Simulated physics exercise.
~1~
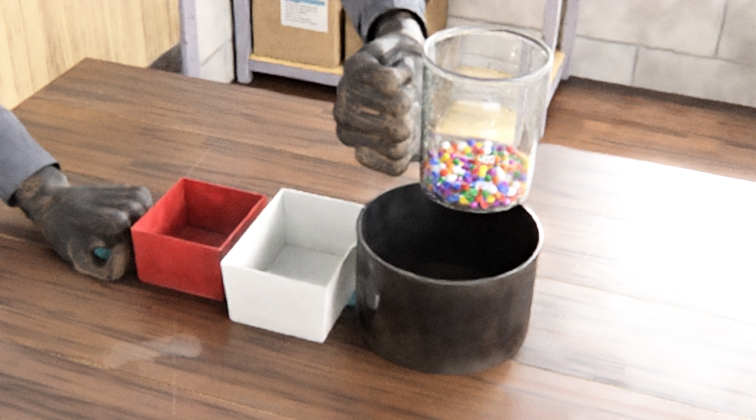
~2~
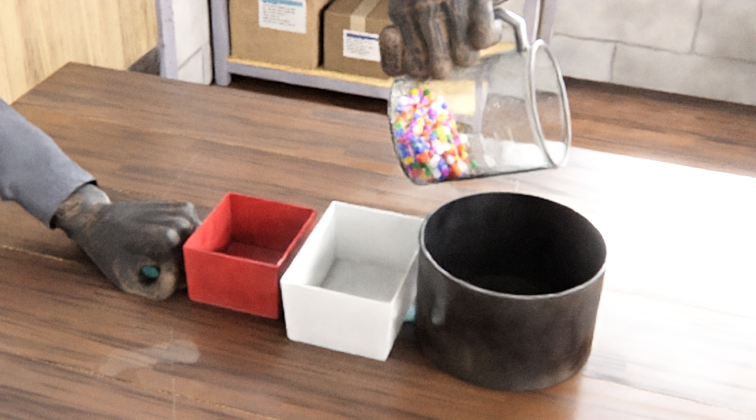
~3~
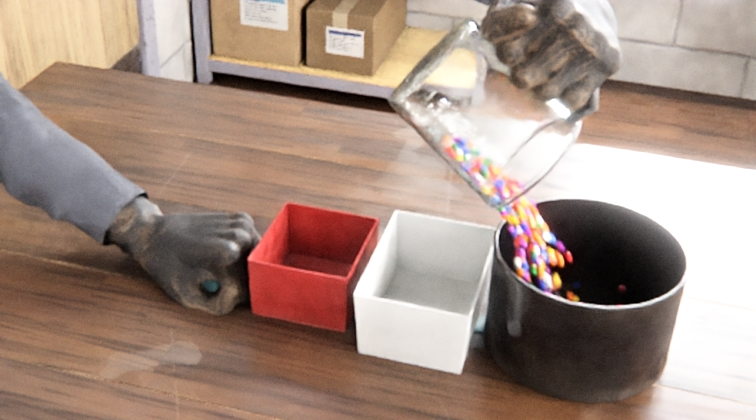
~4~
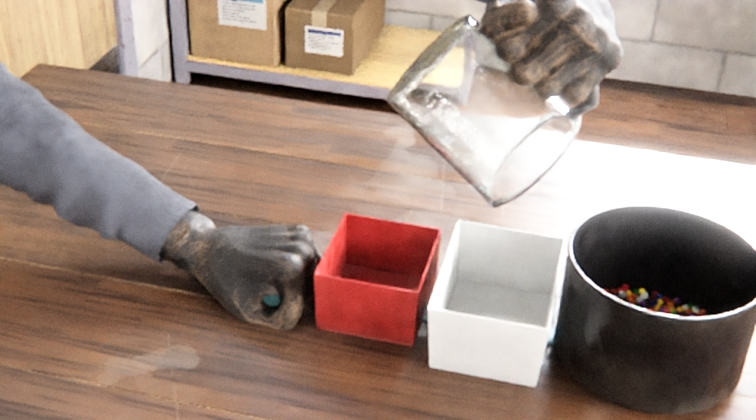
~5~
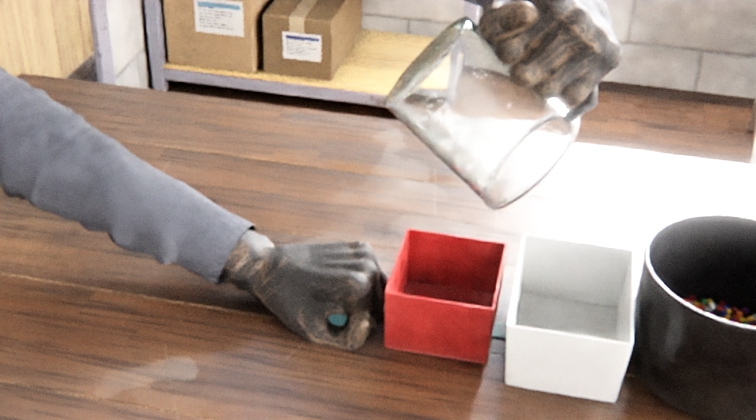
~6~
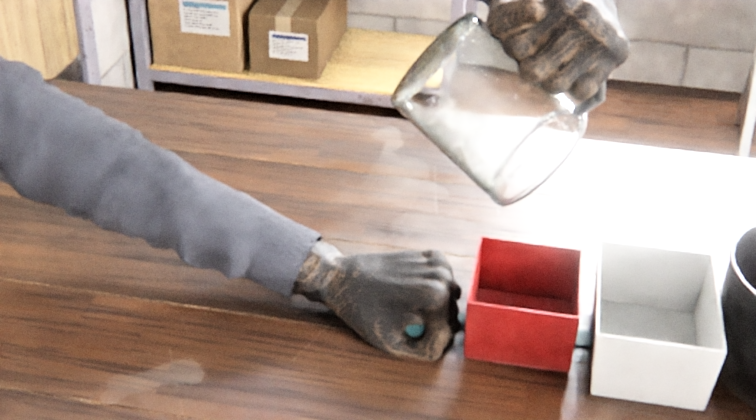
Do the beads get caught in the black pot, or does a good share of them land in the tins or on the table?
The beads are caught in the black pot. The red tin and the white tin stay empty, and none end up on the table.
